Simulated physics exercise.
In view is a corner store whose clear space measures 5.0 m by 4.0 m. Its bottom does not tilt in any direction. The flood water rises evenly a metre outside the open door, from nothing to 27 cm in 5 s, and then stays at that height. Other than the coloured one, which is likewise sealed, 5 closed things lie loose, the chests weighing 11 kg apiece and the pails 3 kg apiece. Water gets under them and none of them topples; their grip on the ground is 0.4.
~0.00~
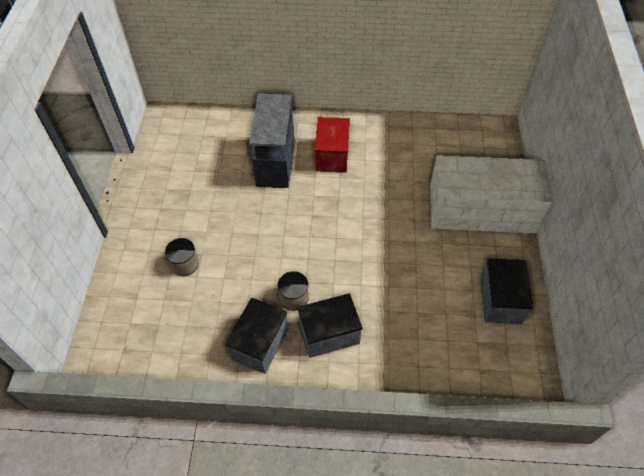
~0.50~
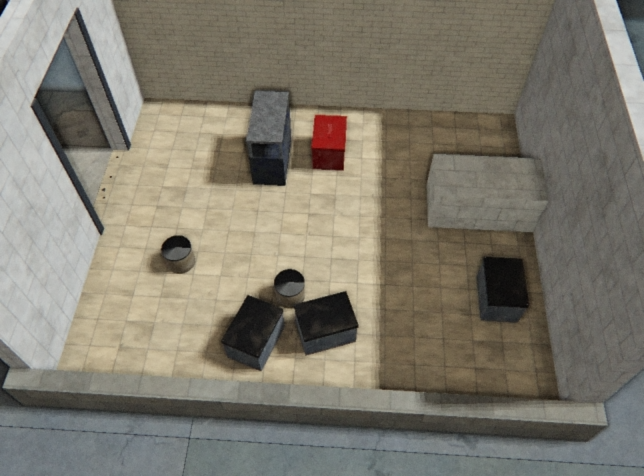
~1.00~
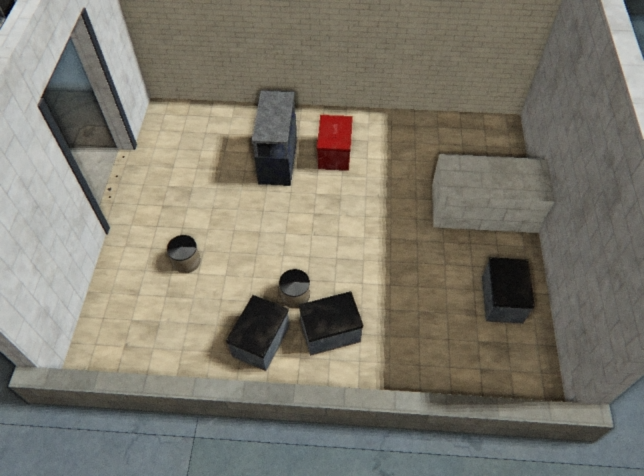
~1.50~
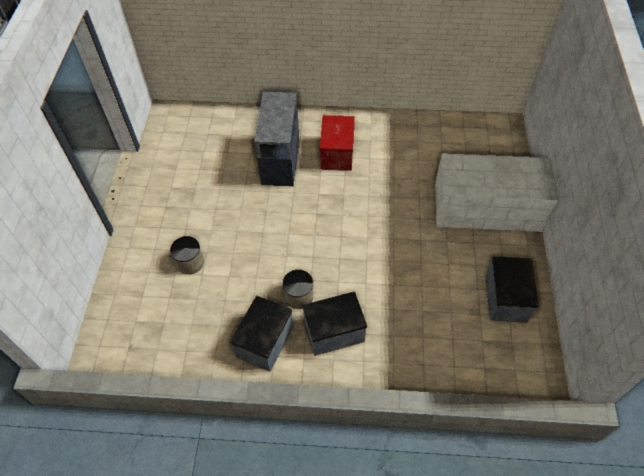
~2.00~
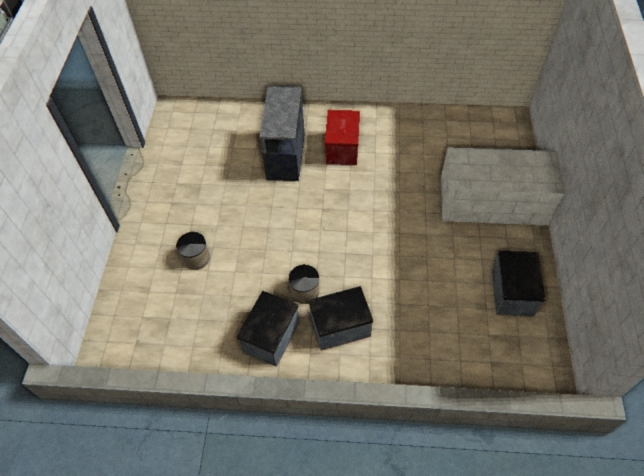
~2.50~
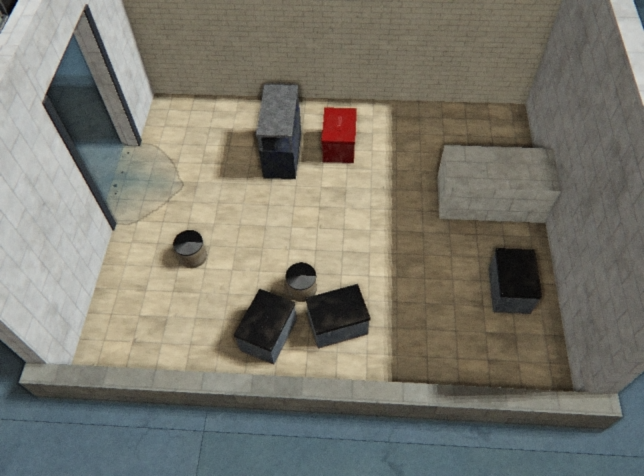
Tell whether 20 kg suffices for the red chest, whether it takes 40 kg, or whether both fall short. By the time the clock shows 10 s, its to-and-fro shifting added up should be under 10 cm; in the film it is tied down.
Expect the smaller amount to be sufficient.
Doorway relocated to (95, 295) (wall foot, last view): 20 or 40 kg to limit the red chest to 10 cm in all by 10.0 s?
If so, even the lighter mass works.
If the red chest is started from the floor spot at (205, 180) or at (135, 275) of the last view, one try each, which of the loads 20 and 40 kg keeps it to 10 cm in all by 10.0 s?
For the first start neither one suffices; for the second the lighter one suffices.
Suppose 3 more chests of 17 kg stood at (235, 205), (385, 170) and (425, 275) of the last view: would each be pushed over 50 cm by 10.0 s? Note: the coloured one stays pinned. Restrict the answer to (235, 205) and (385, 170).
First exceeds it, then stays inside.
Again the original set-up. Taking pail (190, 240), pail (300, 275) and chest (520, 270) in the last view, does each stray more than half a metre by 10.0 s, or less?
Results in sequence: Threshold exceeded; threshold exceeded; threshold not reached.
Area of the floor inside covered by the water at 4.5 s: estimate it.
I'd put it close to 6.5 m2.
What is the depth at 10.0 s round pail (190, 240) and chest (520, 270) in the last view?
Depths: Near 4 cm, then near 13 cm.
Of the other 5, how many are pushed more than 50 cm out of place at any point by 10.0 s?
By my tally, 3.
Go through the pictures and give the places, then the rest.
The first frame shows the red chest at (333, 134) rests on the ground; 0.0 m2 under water; 0 of 6 have shifted.
The second frame shows the red chest at (330, 132), on the bottom; water covers 0.0 m2; 0 of 6 have shifted.
The third frame shows the red chest at (335, 132) rests on the ground; water covers 0.0 m2; 0 of 6 have shifted.
The fourth frame shows the red chest at (338, 132), on the bottom; water covers 0.0 m2; 0 of 6 have shifted.
The fifth frame shows the red chest at (343, 126), on the bottom; 0.0 m2 under water; 0 of 6 have shifted.
The sixth frame shows the red chest at (339, 124) rests on the ground; water covers 0.6 m2; 0 of 6 have shifted.
After 3.5 s the red chest would be 0 cm from its start with 20 kg and 0 cm from its start with 40 kg; 0 cm of water round it then.
After 4.5 s the red chest would be 0 cm from its start with 20 kg and 0 cm from its start with 40 kg; 0 cm of water round it then.
After 7.0 s the red chest would be 0 cm from its start with 20 kg and 0 cm from its start with 40 kg; 3 cm of water round it then.
After 10.0 s the red chest would be 0 cm from its start with 20 kg and 0 cm from its start with 40 kg; 4 cm of water round it then.
